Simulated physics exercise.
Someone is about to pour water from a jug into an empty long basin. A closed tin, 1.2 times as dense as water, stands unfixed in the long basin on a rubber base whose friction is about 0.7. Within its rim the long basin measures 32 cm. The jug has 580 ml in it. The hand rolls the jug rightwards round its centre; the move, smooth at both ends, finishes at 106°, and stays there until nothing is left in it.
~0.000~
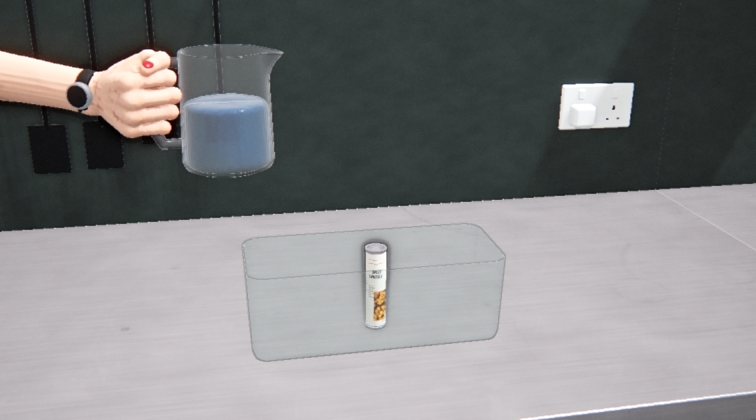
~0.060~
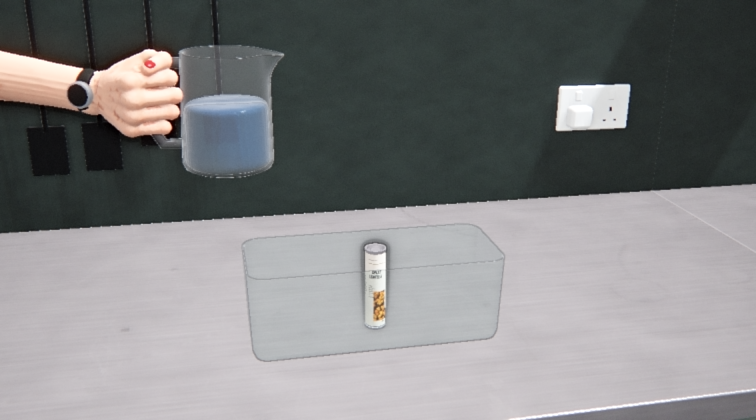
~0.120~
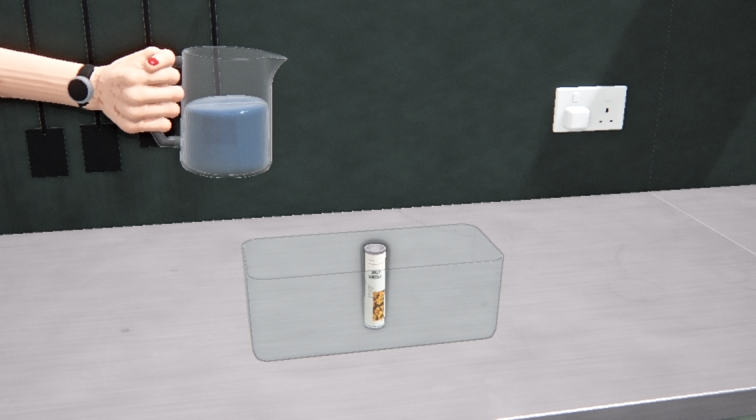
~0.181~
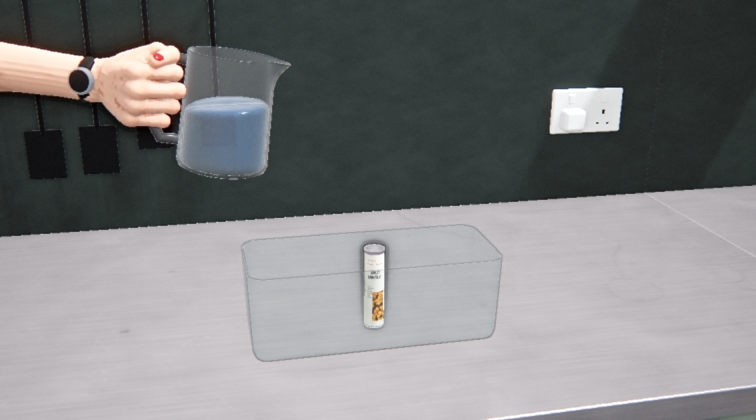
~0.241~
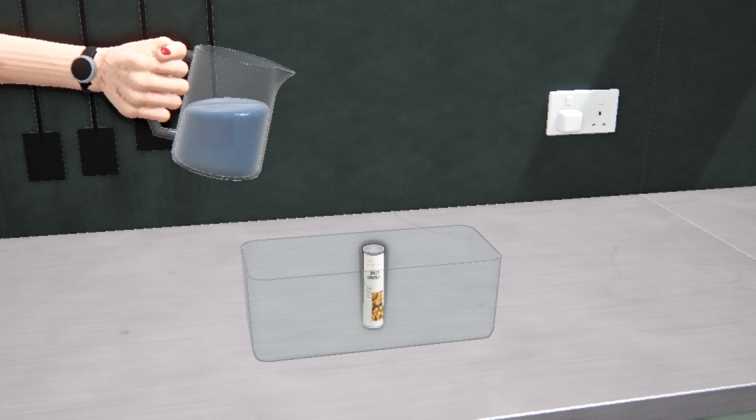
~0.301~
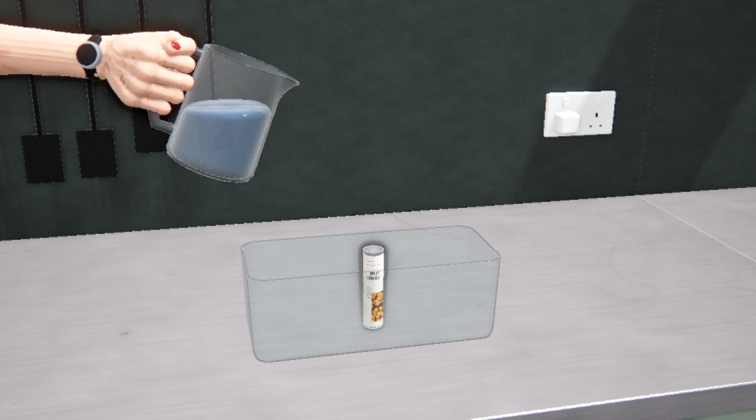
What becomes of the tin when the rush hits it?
It's down.
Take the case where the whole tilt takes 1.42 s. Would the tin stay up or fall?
Outcome - the tin comes down.
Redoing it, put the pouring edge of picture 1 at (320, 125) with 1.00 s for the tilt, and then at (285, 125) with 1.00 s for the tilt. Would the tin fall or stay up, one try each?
In the first try it comes down; in the second it remains standing.
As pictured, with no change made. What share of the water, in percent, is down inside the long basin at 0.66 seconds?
Roughly 0 percent of it.
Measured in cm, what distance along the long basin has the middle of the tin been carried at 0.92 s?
I'd put it at around 1 centimetres.
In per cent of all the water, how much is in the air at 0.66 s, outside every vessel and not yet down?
8 %.
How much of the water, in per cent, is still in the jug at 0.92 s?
Some 36 per cent.
After 0.66 s the tilt is 79° and 92 per cent is still to pour; the tin stands where it began.
After 0.92 s the tilt is 104° and 36 per cent is still to pour; the tin stands 1 cm from where it began.
After 1.20 s the tilt is 106° and 6 per cent is still to pour; the tin leans 50°.
After 1.50 s the tilt is 106° and 0 per cent is still to pour; the tin lies on its side.
In the end the tin lies on its side.
